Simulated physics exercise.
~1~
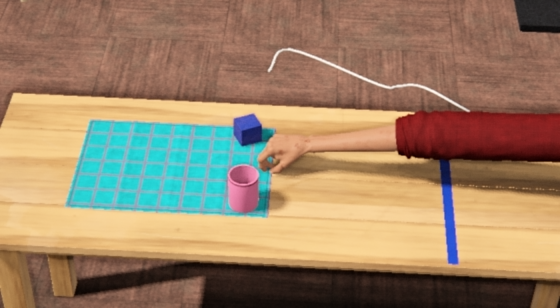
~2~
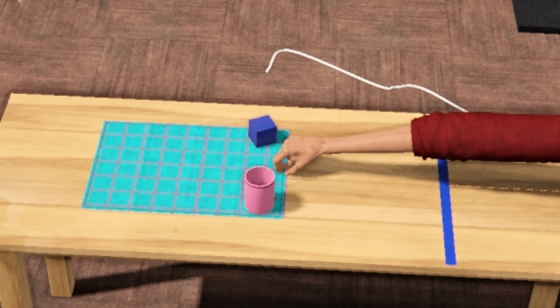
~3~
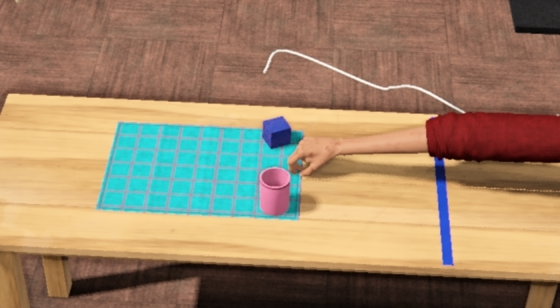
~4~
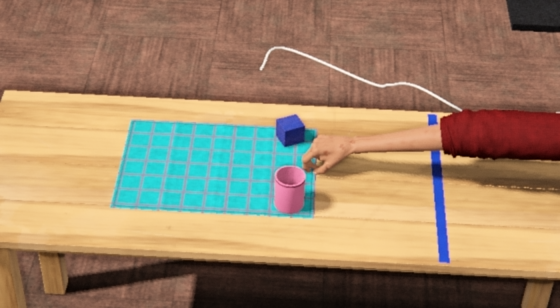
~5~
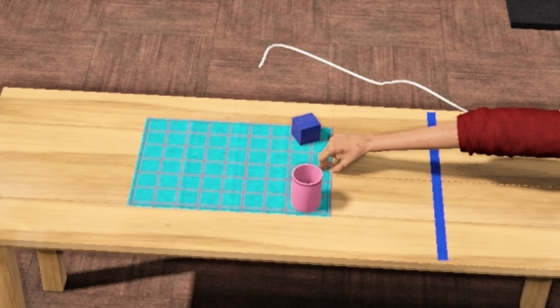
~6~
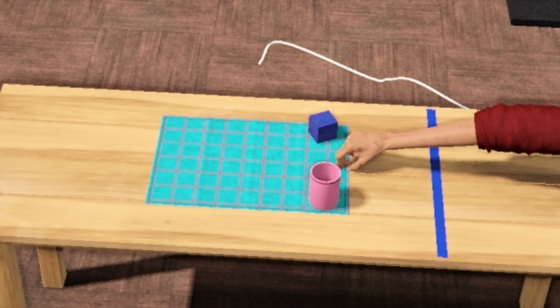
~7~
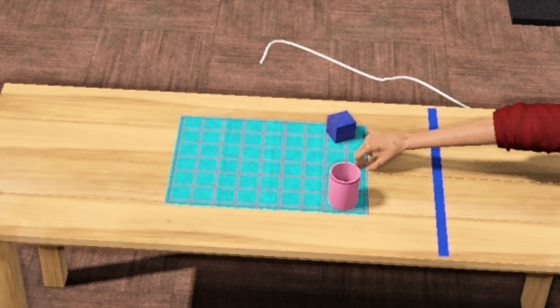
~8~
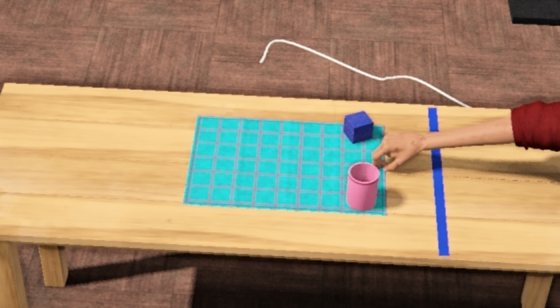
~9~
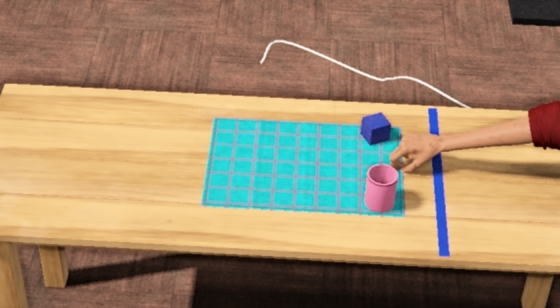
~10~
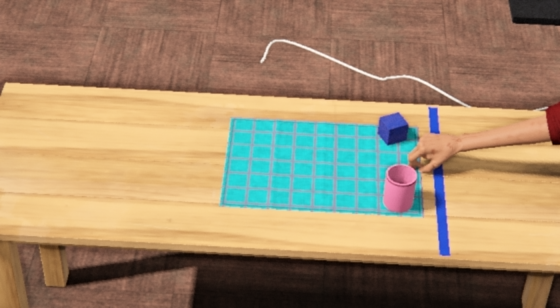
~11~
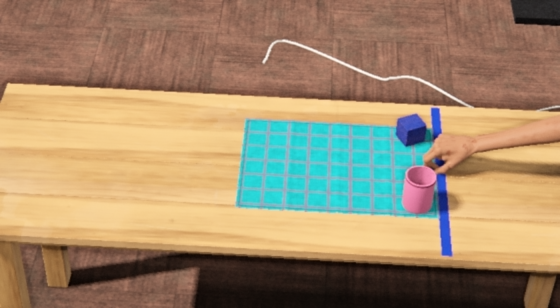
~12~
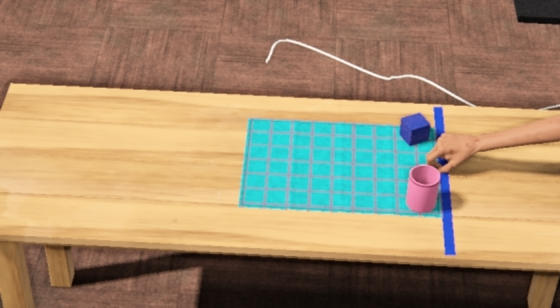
A pale wooden table stands on a brownish floor, seen from above at a slight angle by a gently swaying camera. A turquoise gridded cloth lies on it, with a dark blue block near its far right corner and a pink mug near its close right corner, while a blue tape line crosses the table farther right. A hand in a red sleeve reaches in from the right and draws the cloth steadily rightward, the block and mug riding along. When the cloth's right edge reaches the tape, the hand stops. The block remains on the cloth and the mug stays upright.
